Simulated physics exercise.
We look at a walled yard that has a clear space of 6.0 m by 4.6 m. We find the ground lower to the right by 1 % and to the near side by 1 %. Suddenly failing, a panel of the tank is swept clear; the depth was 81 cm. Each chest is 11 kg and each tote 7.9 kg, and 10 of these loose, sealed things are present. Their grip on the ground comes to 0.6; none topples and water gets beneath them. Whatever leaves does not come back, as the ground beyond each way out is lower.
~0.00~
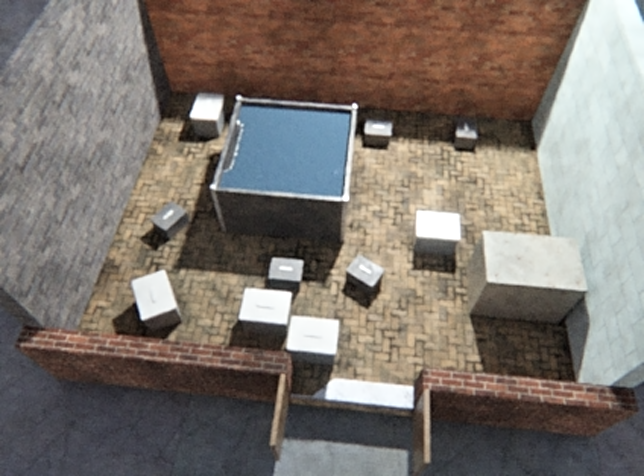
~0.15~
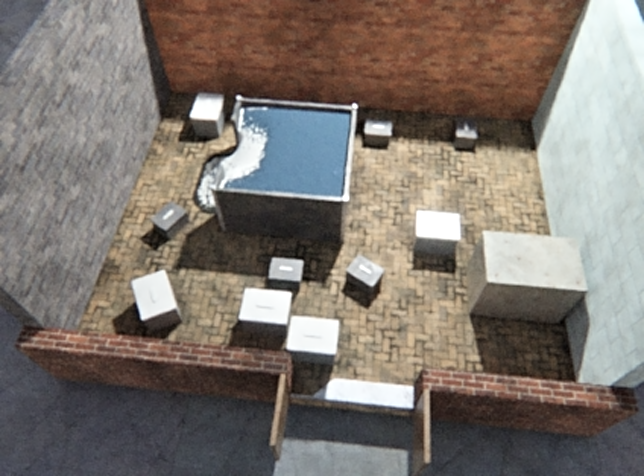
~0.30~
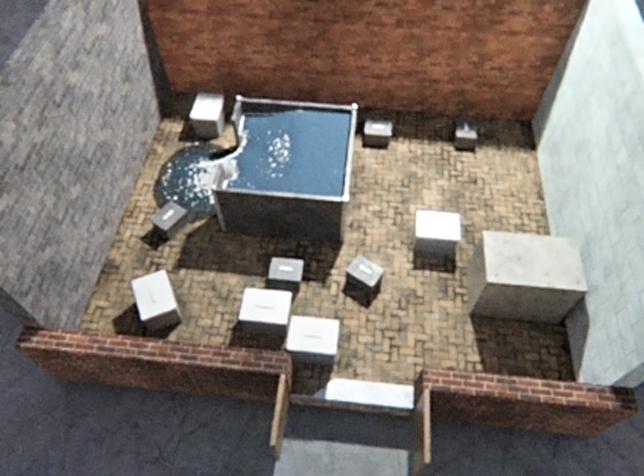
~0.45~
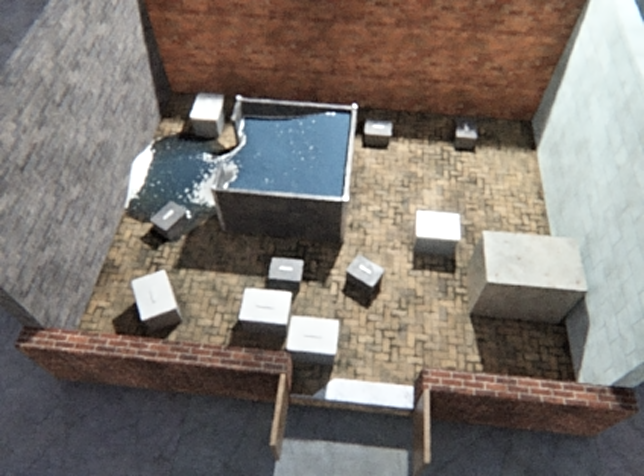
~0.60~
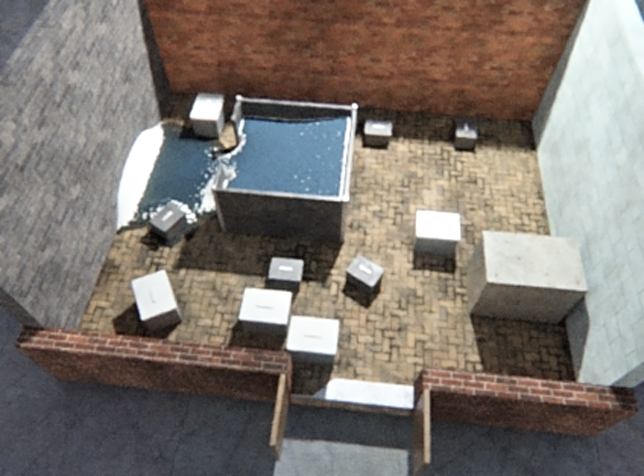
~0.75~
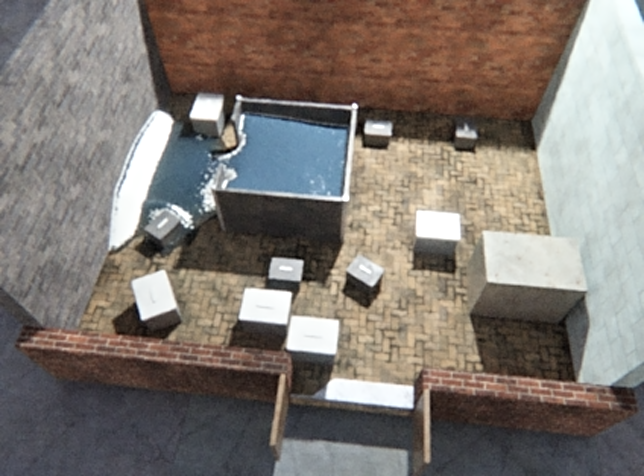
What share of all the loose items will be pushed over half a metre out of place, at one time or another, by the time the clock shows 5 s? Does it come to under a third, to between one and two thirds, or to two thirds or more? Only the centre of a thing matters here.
Two thirds or more.
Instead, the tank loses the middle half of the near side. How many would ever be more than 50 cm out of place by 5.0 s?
Then it comes to 5 of them.
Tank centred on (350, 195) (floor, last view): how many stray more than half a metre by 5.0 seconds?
The answer would then be 7.
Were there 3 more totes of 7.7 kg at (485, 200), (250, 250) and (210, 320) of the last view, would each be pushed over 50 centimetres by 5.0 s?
The first comes out within the limit, the second within the limit, the third beyond the limit.
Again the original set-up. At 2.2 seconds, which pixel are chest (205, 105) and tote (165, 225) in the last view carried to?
Somewhere around (233, 106) and (199, 285).
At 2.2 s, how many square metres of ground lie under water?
Somewhere about 11.5 m2, give or take.
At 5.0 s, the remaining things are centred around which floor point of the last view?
I'd say about (412, 245) in the last view.
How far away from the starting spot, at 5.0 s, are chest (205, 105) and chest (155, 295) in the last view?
Respectively, 250 centimetres and 400 centimetres.
After 1.1 s 1 of 10 are over 50 cm from their spots; 0 afloat.
After 2.2 s 2 of 10 are over 50 cm from their spots; 1 afloat.
After 3.5 s 6 of 10 are over 50 cm from their spots; 1 afloat.
After 5.0 s 7 of 10 are over 50 cm from their spots, and 7 have been at some point; 5 afloat.
